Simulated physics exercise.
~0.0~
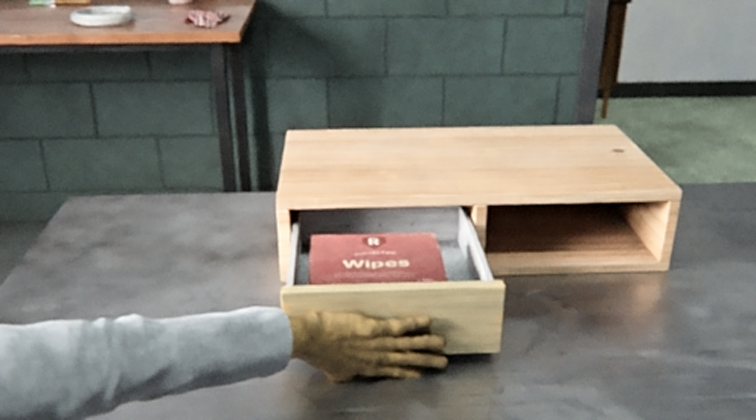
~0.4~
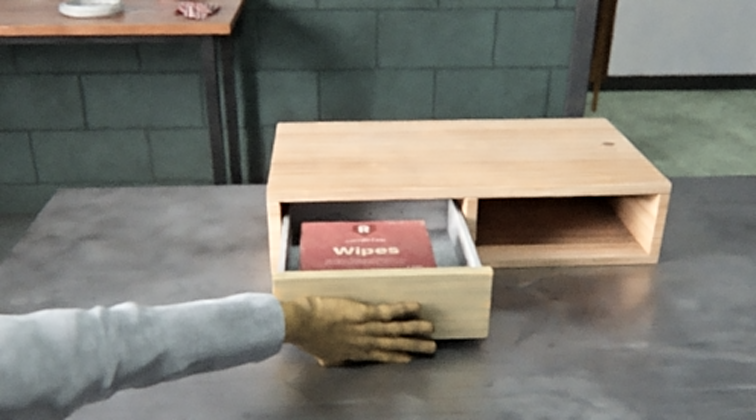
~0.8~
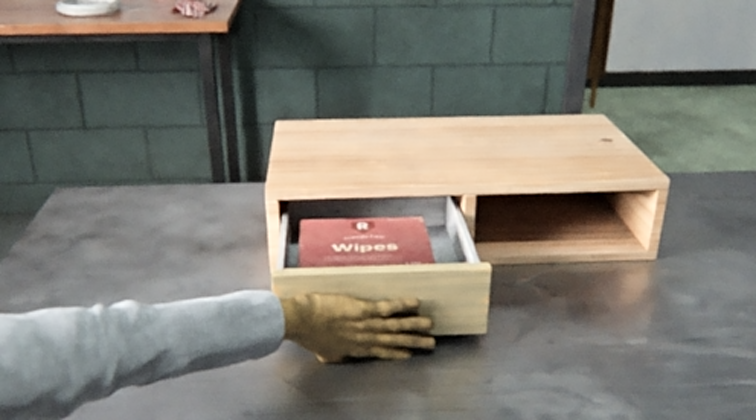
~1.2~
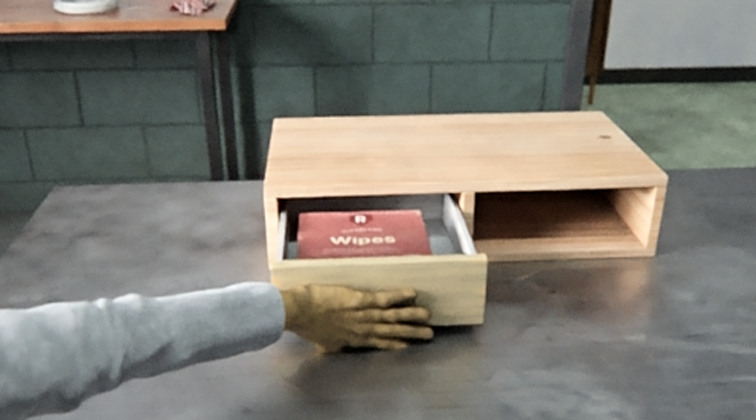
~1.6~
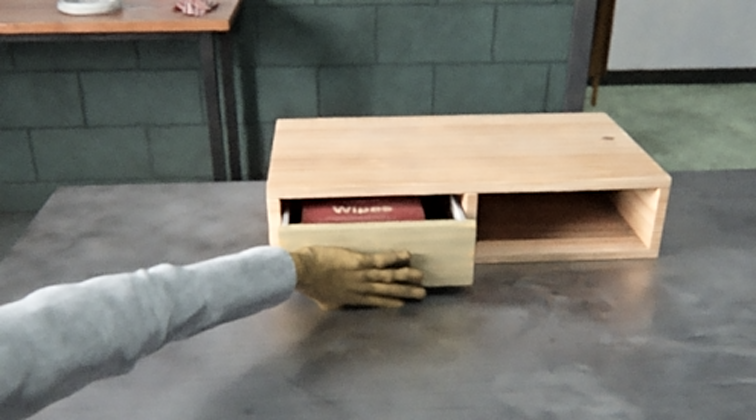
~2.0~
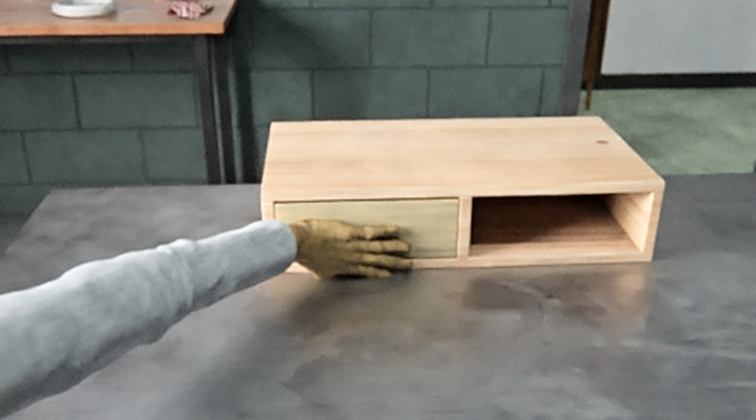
To begin with, a wooden chest sits on a dark tabletop with its left drawer pulled open, showing a red box labelled as wipes inside, while the compartment on the right is empty. A gloved hand at the end of a grey sleeve rests against the drawer front. The hand stays there briefly, then starts pushing the drawer inward at an ordinary pace. The red box rides in with it, slipping under the top until only a strip shows. Finally, the box disappears from view and the drawer shuts flush, the hand still against its front.
